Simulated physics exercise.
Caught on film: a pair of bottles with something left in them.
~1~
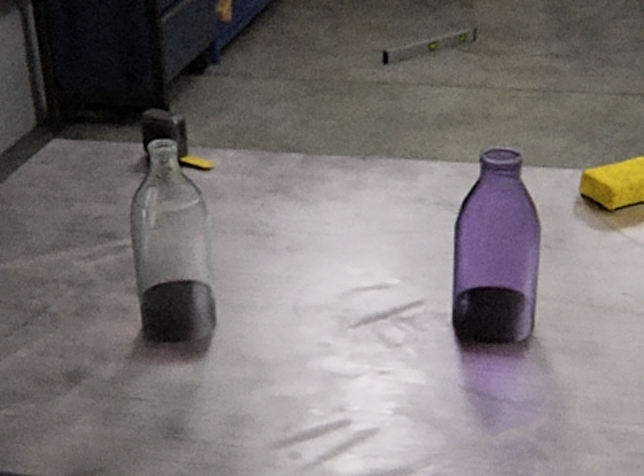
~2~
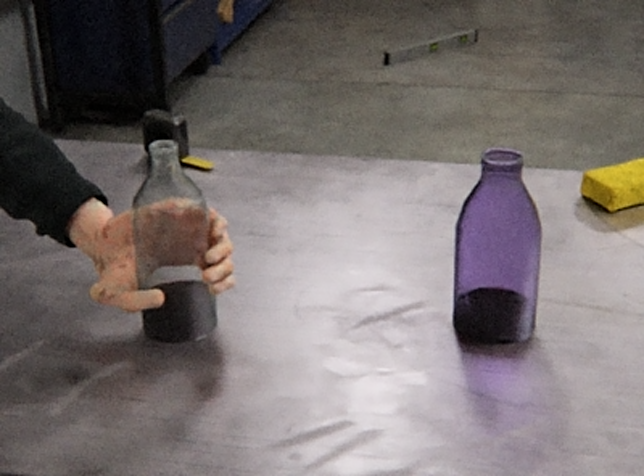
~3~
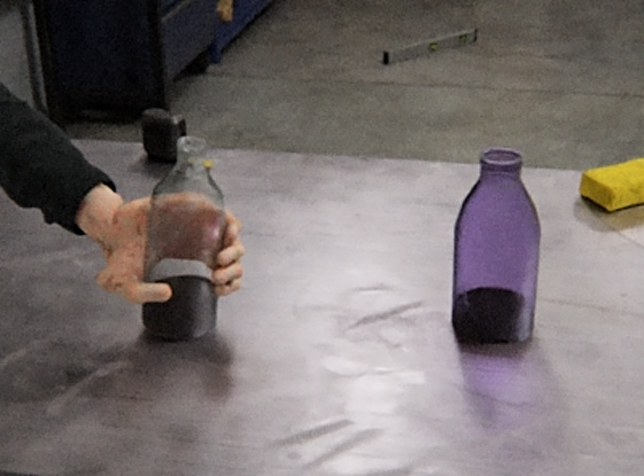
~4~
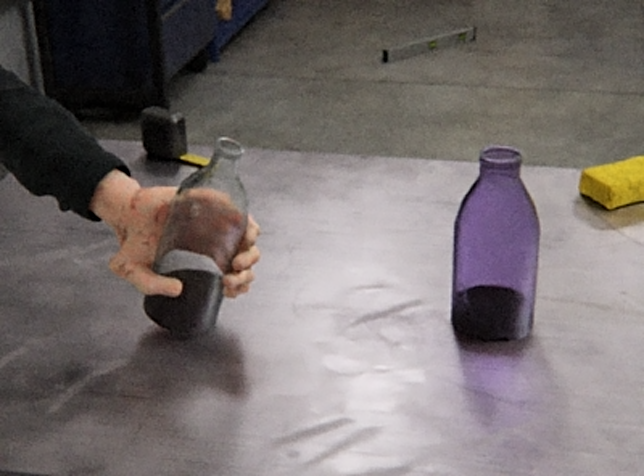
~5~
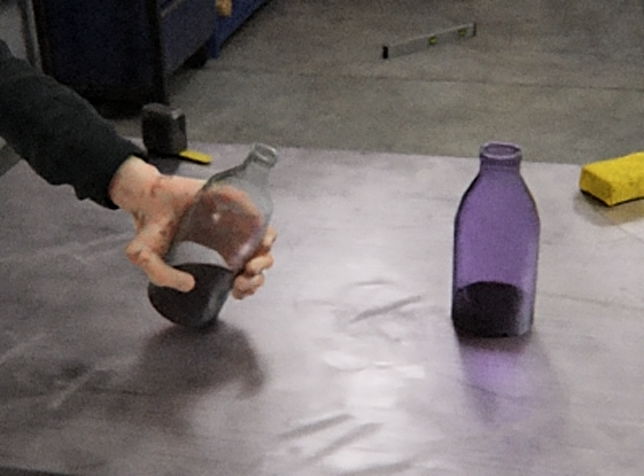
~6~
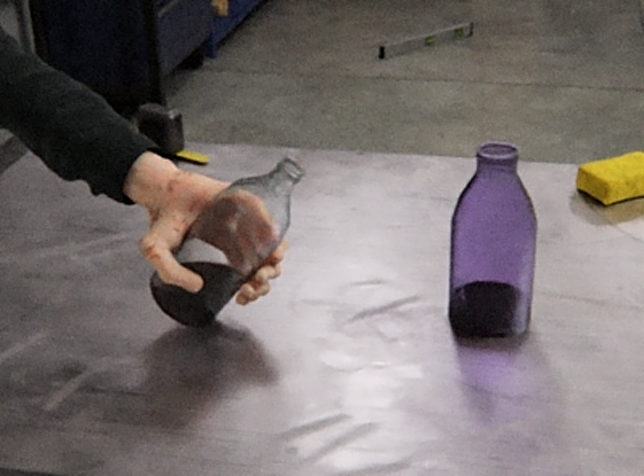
A hand gripping a clear bottle of dark liquid and tilting it rightward beside an upright purple bottle on a table.
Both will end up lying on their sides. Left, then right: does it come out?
The left bottle holds it all; the right bottle holds it all.
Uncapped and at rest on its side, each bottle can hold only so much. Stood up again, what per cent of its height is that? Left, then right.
Roughly 26 per cent, then 20 per cent.
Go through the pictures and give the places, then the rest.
Both stand upright; left bottle (171, 235) nearly empty, open; right bottle (497, 238) nearly empty, open, in the first frame.
A hand takes the left bottle; left bottle nearly empty, surface at (178, 297); right bottle nearly empty, surface at (495, 306), in the second frame.
The left bottle tips; left bottle (186, 231) nearly empty; right bottle (497, 239) nearly empty, in the third frame.
The left bottle tips; left bottle nearly empty, surface at (188, 286); right bottle nearly empty, surface at (493, 304), in the fourth frame.
The left bottle tips; left bottle (223, 227) tipped 30°; right bottle (497, 233) nearly empty, in the fifth frame.
The left bottle tips; left bottle (237, 233) tipped 40°, open; right bottle nearly empty, surface at (490, 299), open, in the sixth frame.
Shortly, the left bottle is nearly down; left bottle, no leak.
Then, the left bottle lies flat; left bottle, no leak.
At the finish, both lie flat; left bottle, no leak; right bottle, no leak.
